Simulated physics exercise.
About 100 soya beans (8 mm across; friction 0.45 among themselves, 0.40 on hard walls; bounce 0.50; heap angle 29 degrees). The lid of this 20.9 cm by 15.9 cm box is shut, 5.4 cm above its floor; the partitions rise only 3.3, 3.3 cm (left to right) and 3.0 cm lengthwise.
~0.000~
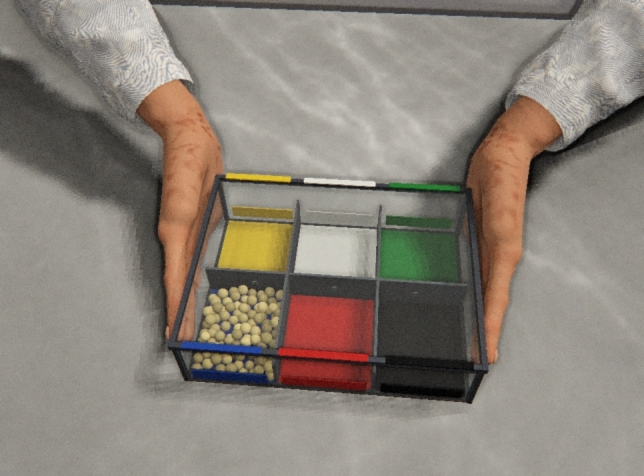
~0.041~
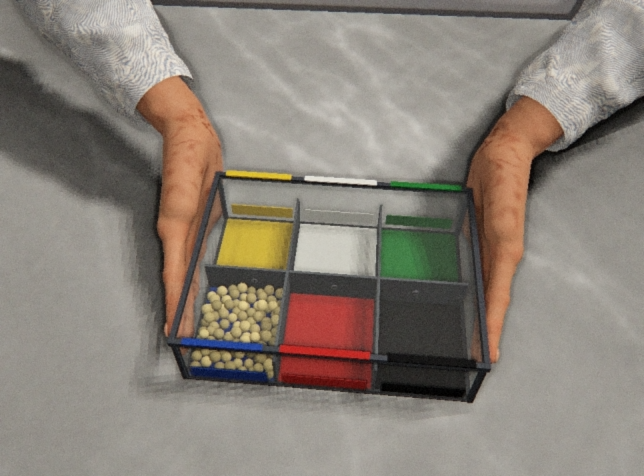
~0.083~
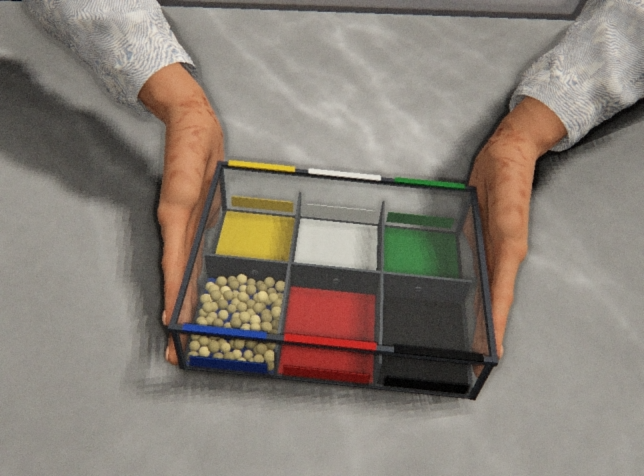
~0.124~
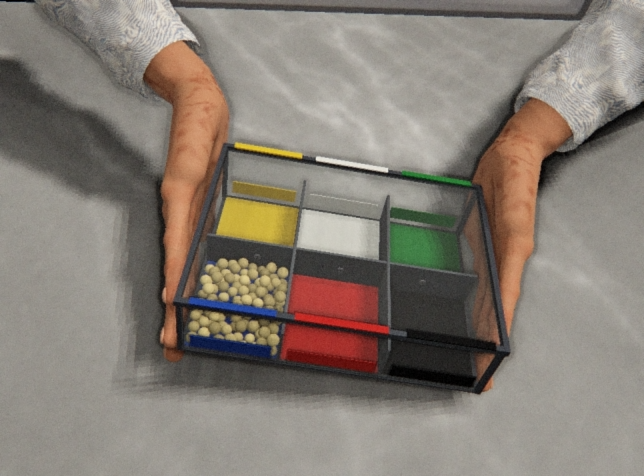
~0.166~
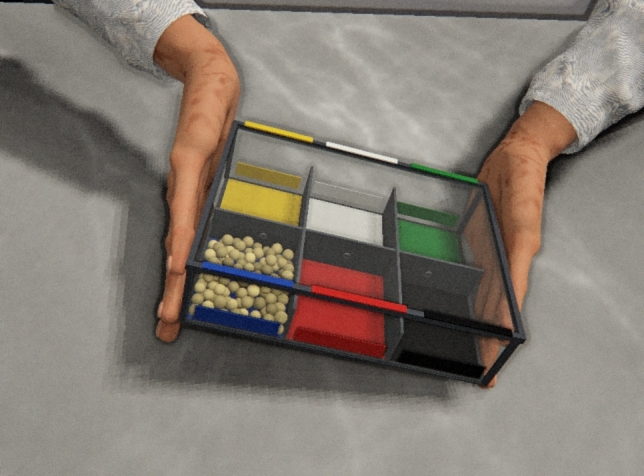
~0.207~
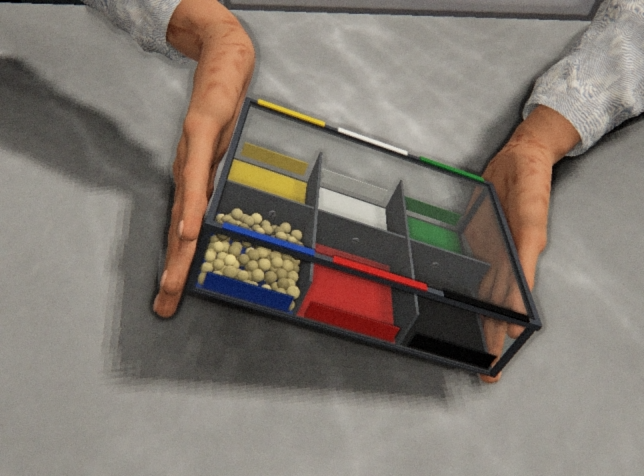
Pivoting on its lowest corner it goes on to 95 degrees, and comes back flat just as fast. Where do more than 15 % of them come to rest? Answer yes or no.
Red no, blue no, green yes, yellow no, white yes, black no.
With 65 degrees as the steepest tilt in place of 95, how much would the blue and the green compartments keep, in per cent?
Then: Blue 60; green 0.
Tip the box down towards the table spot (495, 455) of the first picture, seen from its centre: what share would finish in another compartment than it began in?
Some 55 per cent.
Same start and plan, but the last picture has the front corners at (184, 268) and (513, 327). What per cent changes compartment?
Then about 85 per cent.
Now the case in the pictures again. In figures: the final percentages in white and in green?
White 20; green 70.
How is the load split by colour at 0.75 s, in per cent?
Red 20; blue 50; green 5; yellow 5; white 20; black 0.
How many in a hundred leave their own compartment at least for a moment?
Roughly 95 per cent.
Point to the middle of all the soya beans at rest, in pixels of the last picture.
Near (416, 252).
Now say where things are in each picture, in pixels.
Box tilt 0 degrees, front corners at (175, 344) and (481, 366); blue 100 %, in the first picture.
Box tilt 1 degrees, front corners at (175, 340) and (484, 365), in the second picture.
Box tilt 5 degrees, front corners at (175, 326) and (491, 359), lowest corner right back, in the third picture.
Box tilt 10 degrees, front corners at (181, 300) and (503, 348), lowest corner right back, in the fourth picture.
Box tilt 17 degrees, front corners at (193, 264) and (518, 336), lowest corner right back, in the fifth picture.
Box tilt 24 degrees, front corners at (212, 224) and (533, 323), lowest corner right back; blue 100 %. The box's pace is about 165 degrees a second, in the sixth picture.
After 0.75 s, tilt 94 degrees; red 20 %, blue 50 %, green 5 %, yellow 5 %, white 20 %.
After 1.11 s, tilt 39 degrees; blue 5 %, green 70 %, white 20 %.
After 1.56 s, tilt 0 degrees; blue 5 %, green 70 %, white 20 %.
By 2.1 s all is still; red 0 %, blue 5 %, green 70 %, yellow 0 %, white 20 %, black 0 %.
